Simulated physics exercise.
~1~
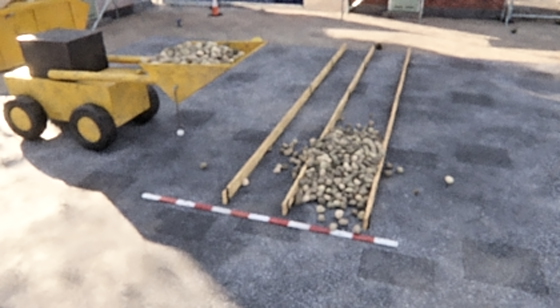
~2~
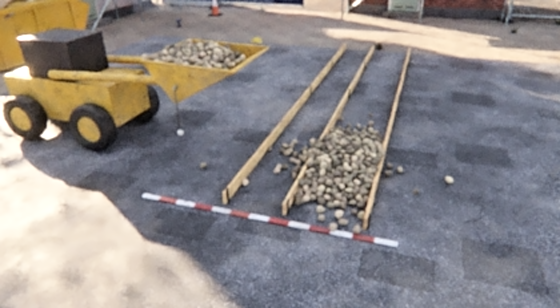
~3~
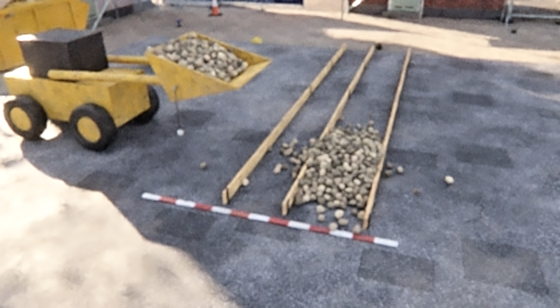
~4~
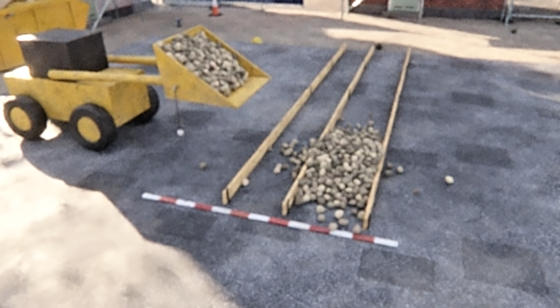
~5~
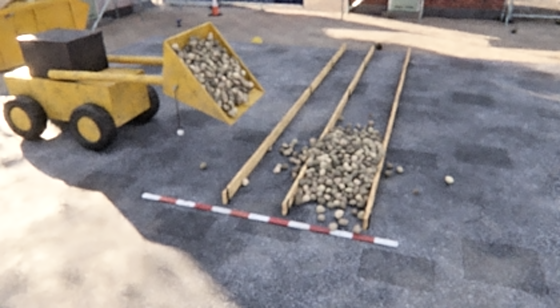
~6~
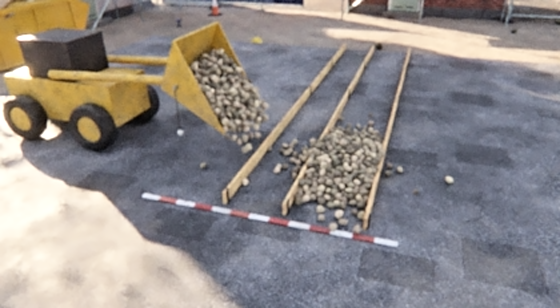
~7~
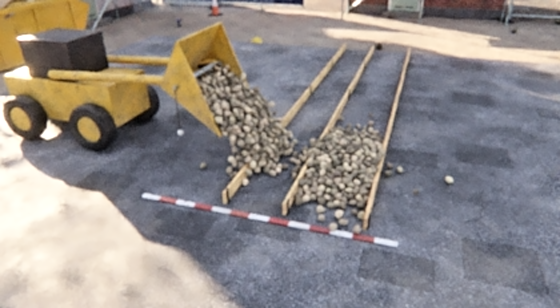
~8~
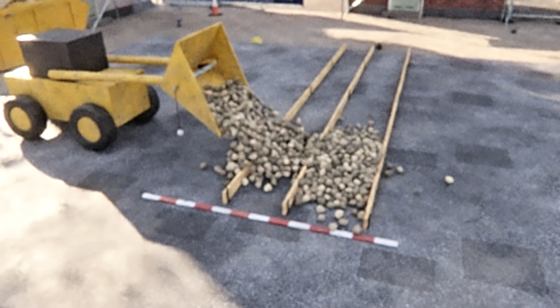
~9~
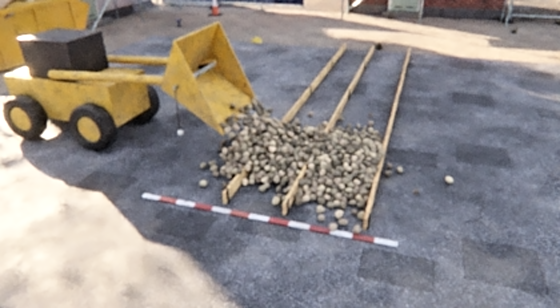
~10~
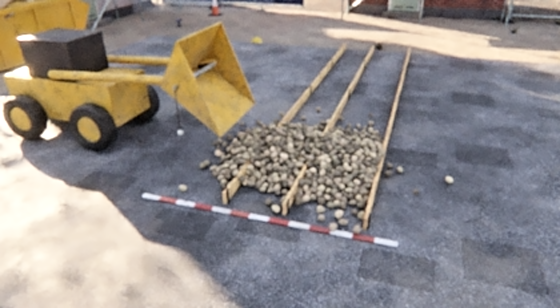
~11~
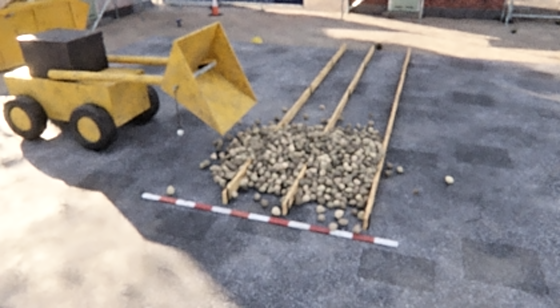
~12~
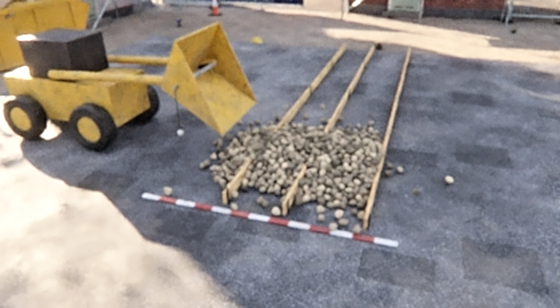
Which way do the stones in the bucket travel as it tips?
They move to the right, sliding out over the lip and down onto the ground and the nearest boards.
